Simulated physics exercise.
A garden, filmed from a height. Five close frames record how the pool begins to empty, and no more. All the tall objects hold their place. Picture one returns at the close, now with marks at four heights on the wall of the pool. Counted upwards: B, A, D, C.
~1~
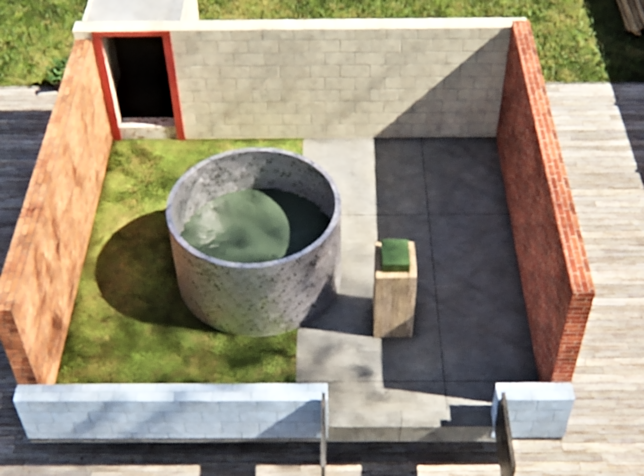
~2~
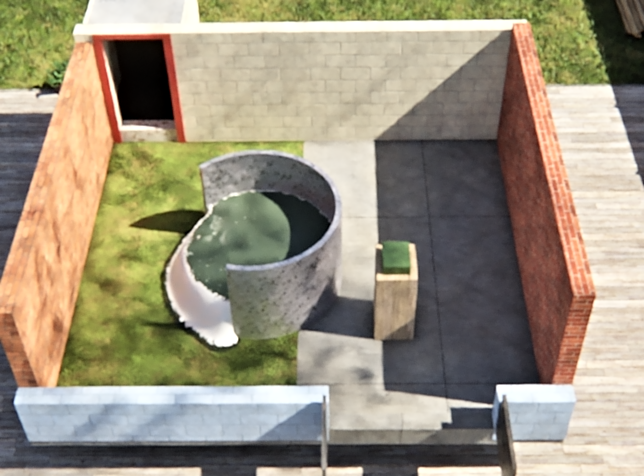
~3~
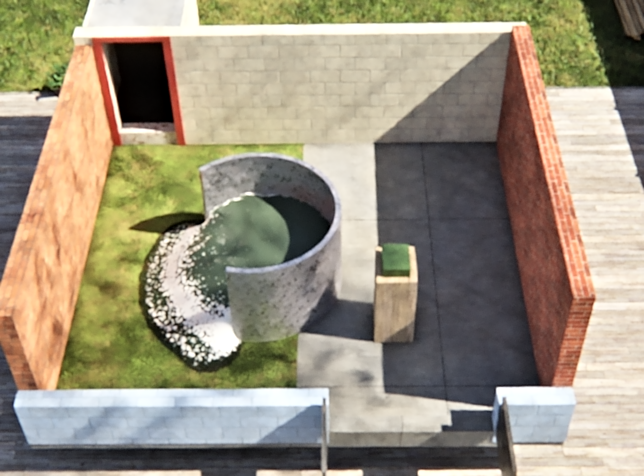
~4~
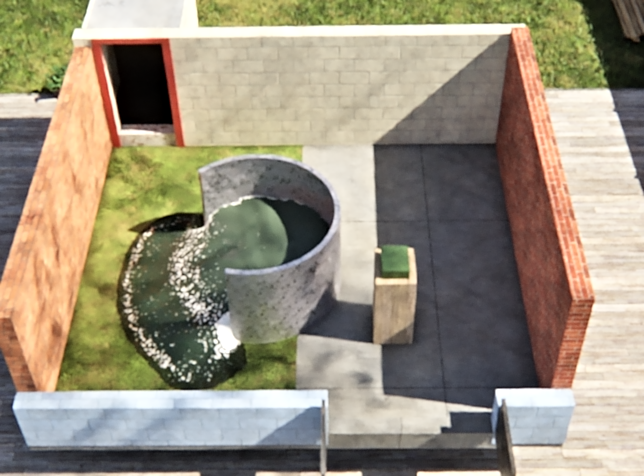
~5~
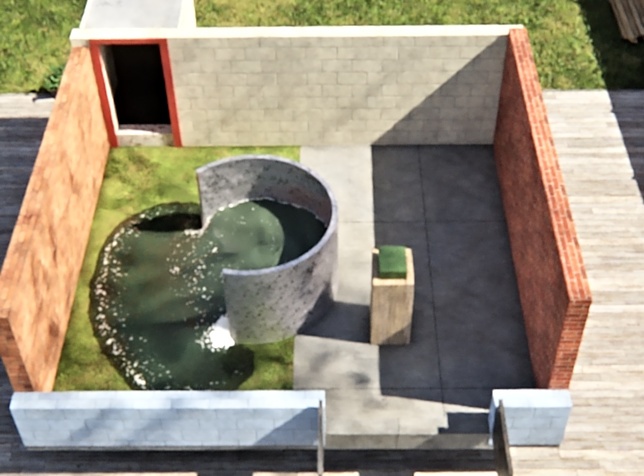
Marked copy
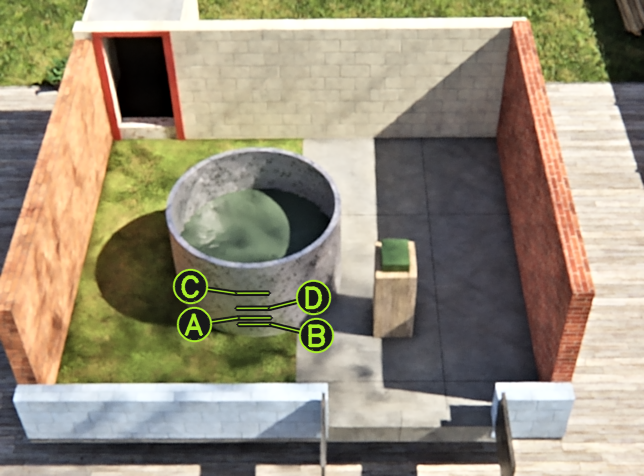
In a walled yard seen from above, the left side of a round stone tank opens, and dark green water pours through the gap, spreading across the grass in a widening, white-flecked pool while the small block beside it stays put.
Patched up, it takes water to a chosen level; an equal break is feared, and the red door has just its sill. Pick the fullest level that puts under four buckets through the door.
Choose C.
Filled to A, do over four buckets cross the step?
No.
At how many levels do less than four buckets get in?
All four.
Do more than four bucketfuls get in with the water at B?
No, not at all.
On the marked copy, A at (254, 317); B at (254, 324); C at (251, 293); D at (253, 308); from the bottom up B, A, D, C.
If A is chosen, nothing gets over.
If B is chosen, nothing gets over.
If C is chosen, a bucket or two gets in.
If D is chosen, nothing gets over.
